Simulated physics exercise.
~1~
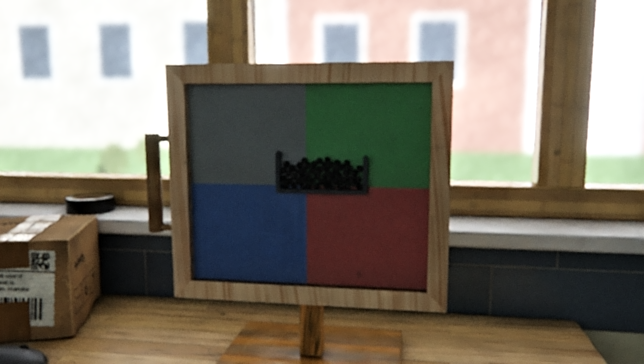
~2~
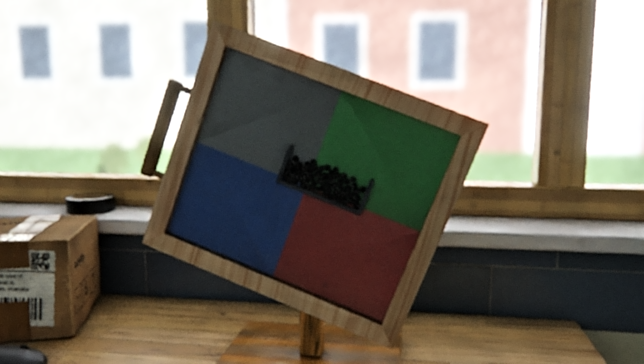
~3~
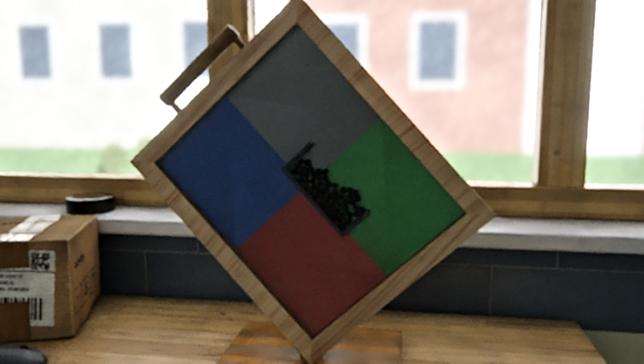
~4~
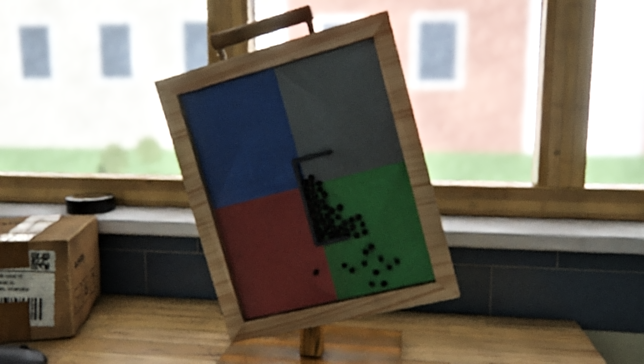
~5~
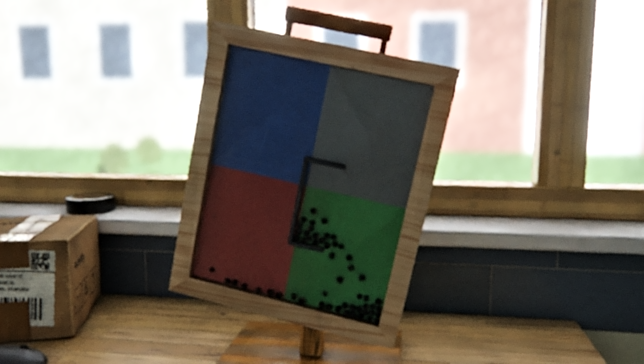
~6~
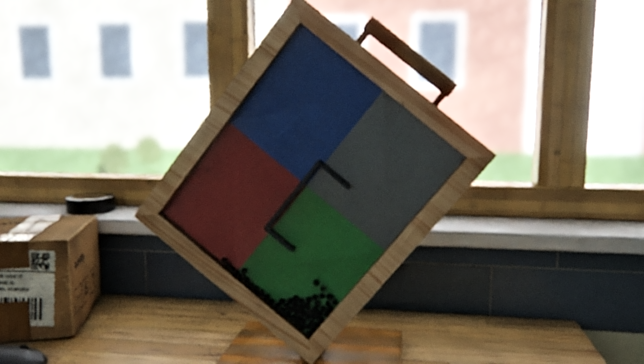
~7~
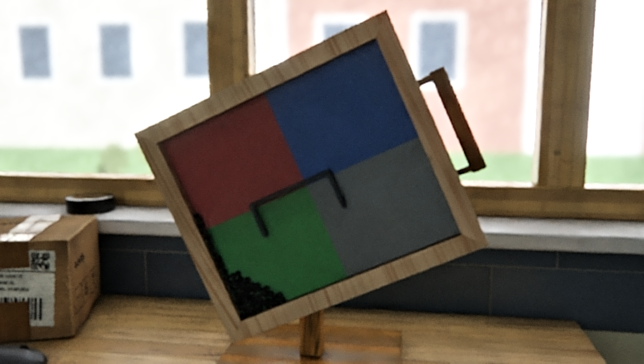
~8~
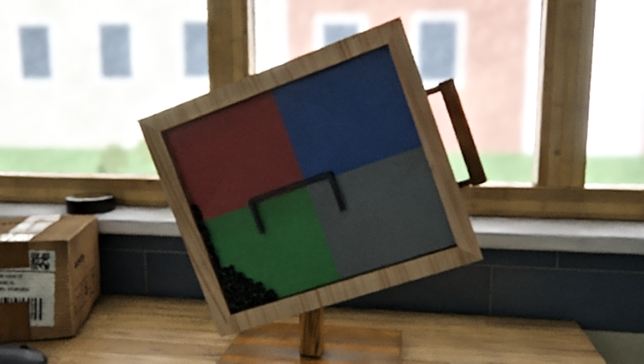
At first, a wooden-framed case with grey, green, blue and red quarters stands upright before a window, its black beads heaped in a small open-topped tray at the centre. The case turns clockwise, and the beads stay in the tray while it tilts, bunching toward its lower end. As the handle swings to the top, beads spill out over the green quarter and scatter along the bottom edge, some reaching the red. The turning continues, and the emptied tray tips over while the beads gather in the lowest corner. Finally, the case rests nearly upside down, with the beads piled at the lower left, almost all in green.
